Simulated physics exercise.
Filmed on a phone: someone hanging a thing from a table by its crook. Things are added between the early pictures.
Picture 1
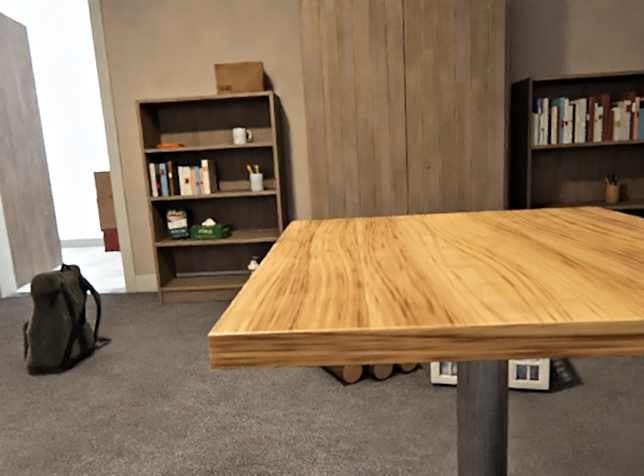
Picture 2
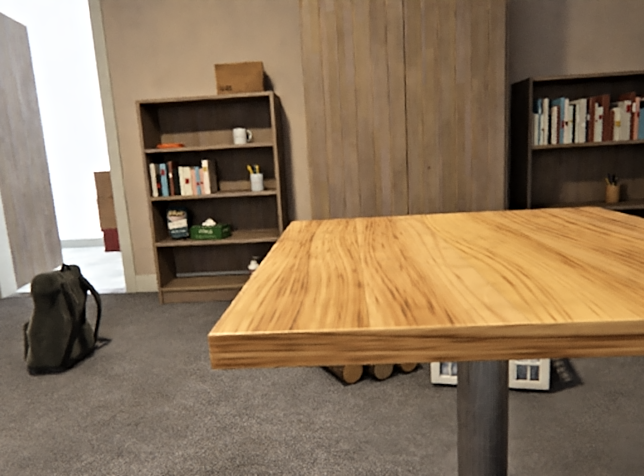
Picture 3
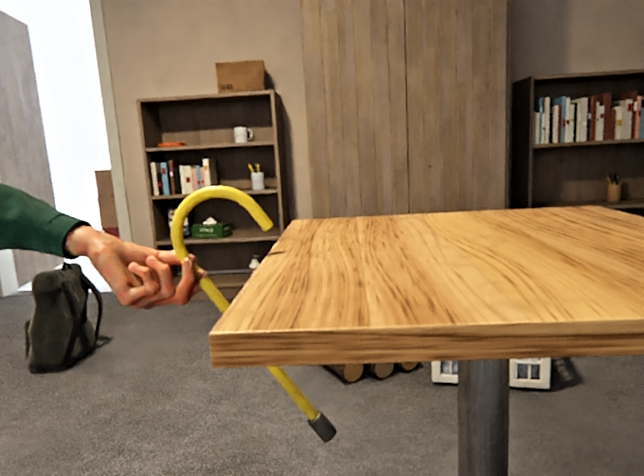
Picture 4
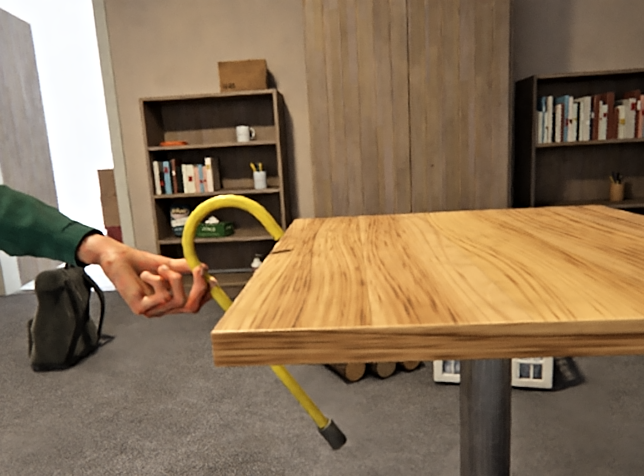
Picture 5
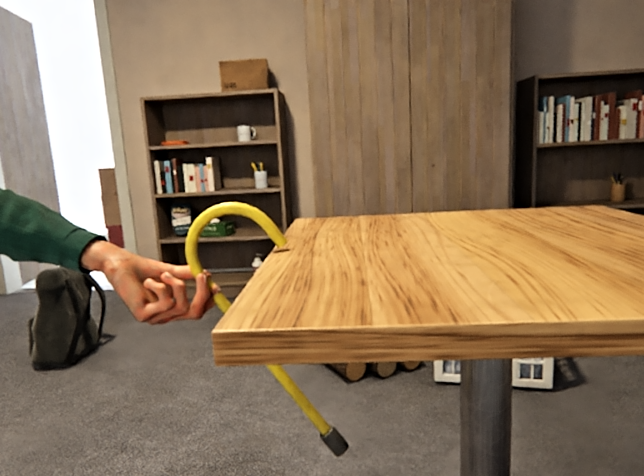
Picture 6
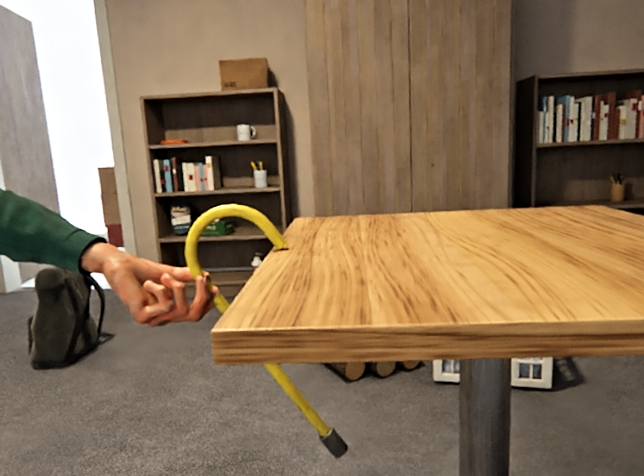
In this clip, a wooden table stands in a room with bookshelves, then a hand in a green sleeve appears at left holding a yellow cane, shifts it slightly right and sets its crook against the table's left edge.
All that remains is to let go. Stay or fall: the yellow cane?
Here the yellow cane remains in place.
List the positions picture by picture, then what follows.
Table (483, 254), in the first picture.
Table (483, 254), in the second picture.
Still on the way; yellow cane (278, 310); table (484, 253), in the third picture.
Still on the way; yellow cane (288, 318); table (486, 252), in the fourth picture.
Still on the way; yellow cane (291, 325); table (487, 252), in the fifth picture.
In place, still held; yellow cane (290, 327); table (486, 252), in the sixth picture.
Then, 0.28 s later than the last frame, yellow cane at rest near (289, 327).
Then, 0.58 s later than the last frame, yellow cane at rest near (287, 327).
Then, 0.86 s later than the last frame, yellow cane at rest near (288, 327).
When it is over, the yellow cane stays hooked on the edge, near (290, 327).
